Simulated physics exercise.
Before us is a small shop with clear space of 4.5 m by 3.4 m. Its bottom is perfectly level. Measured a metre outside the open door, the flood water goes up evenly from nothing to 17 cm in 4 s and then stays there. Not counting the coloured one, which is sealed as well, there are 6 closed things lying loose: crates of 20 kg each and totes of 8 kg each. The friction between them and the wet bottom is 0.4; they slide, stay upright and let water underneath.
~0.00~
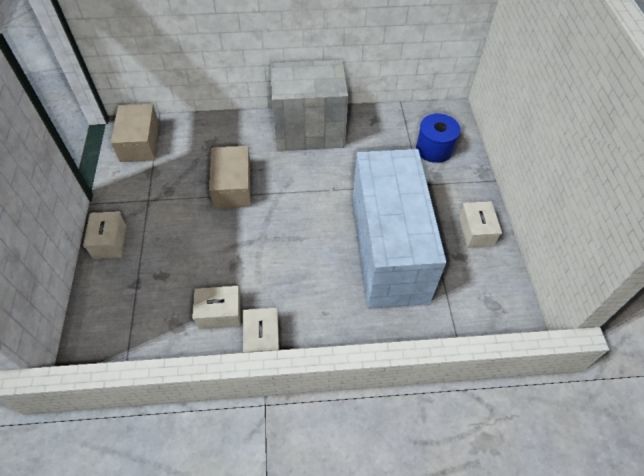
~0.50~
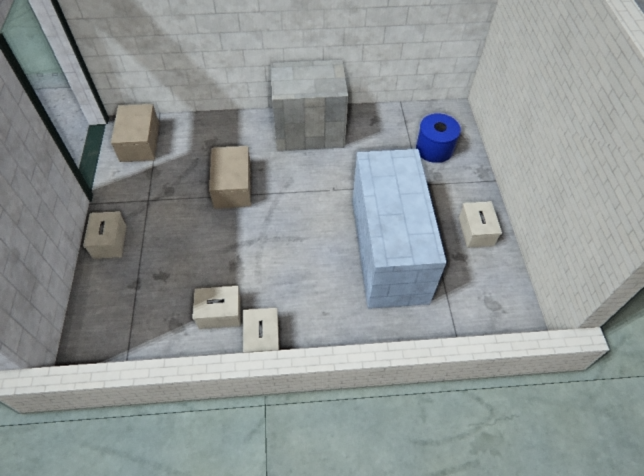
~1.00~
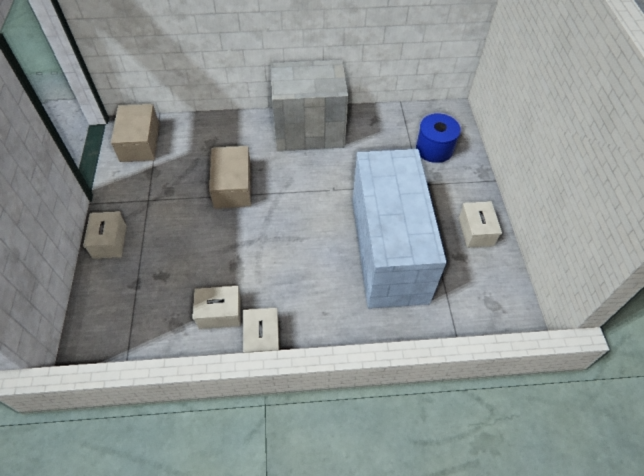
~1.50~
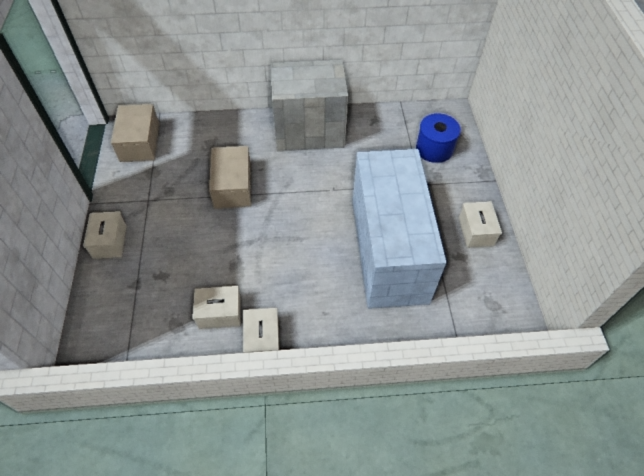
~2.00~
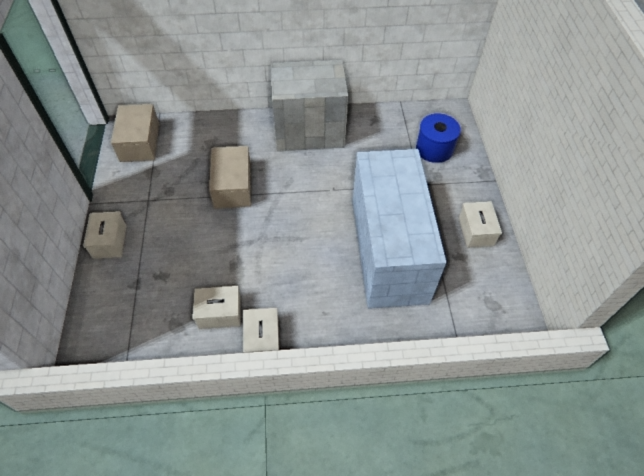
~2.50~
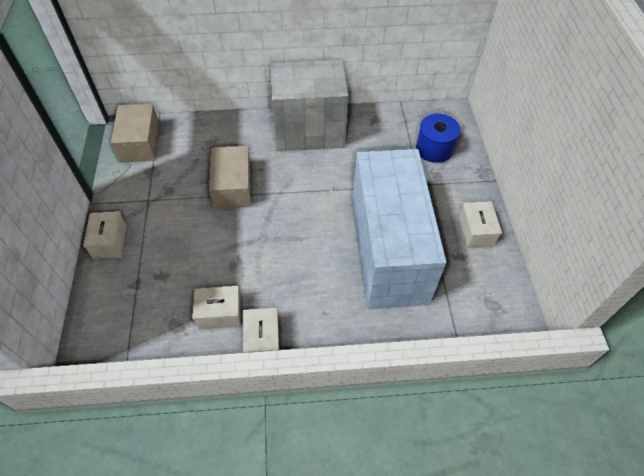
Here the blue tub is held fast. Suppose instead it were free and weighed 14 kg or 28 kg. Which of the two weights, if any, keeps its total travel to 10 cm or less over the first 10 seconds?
The lighter weight.
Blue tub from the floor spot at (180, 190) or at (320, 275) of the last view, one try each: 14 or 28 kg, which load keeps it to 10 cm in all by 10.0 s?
The first time the greater option is needed; the second time the lesser option suffices.
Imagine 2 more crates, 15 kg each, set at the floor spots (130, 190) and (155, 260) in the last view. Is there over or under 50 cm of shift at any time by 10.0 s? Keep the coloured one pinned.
The first is further, the second not as far.
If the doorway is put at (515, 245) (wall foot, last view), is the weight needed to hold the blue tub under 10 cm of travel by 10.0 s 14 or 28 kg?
For that position, the bigger mass alone succeeds.
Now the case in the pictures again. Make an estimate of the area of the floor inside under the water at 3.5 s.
Close to 1.0 m2, I'd say.
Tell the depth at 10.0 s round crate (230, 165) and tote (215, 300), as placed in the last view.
I'd put it at 6 cm and 7 cm respectively.
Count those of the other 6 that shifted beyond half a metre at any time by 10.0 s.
By my tally, 3.
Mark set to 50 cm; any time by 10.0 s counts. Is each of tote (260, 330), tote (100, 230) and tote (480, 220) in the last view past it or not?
In order, the three come out beneath, beneath and beneath.
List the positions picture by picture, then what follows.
In the first picture, the blue tub at (440, 127), on the bottom; 0.0 m2 under water; 0 of 7 have shifted.
In the second picture, the blue tub at (440, 127) rests on the ground; water covers 0.0 m2; 0 of 7 have shifted.
In the third picture, the blue tub at (440, 127) rests on the ground; 0.0 m2 under water; 0 of 7 have shifted.
In the fourth picture, the blue tub at (440, 127) rests on the ground; water covers 0.0 m2; 0 of 7 have shifted.
In the fifth picture, the blue tub at (440, 127), on the bottom; 0.0 m2 under water; 0 of 7 have shifted.
In the sixth picture, the blue tub at (440, 127) rests on the ground; 0.2 m2 under water; 0 of 7 have shifted.
After 3.5 s the blue tub would be 0 cm from its start with 14 kg and 0 cm from its start with 28 kg; 0 cm of water round it then.
After 4.5 s the blue tub would be 0 cm from its start with 14 kg and 0 cm from its start with 28 kg; 0 cm of water round it then.
After 7.0 s the blue tub would be 0 cm from its start with 14 kg and 0 cm from its start with 28 kg; 1 cm of water round it then.
After 10.0 s the blue tub would be 0 cm from its start with 14 kg and 0 cm from its start with 28 kg; 4 cm of water round it then.
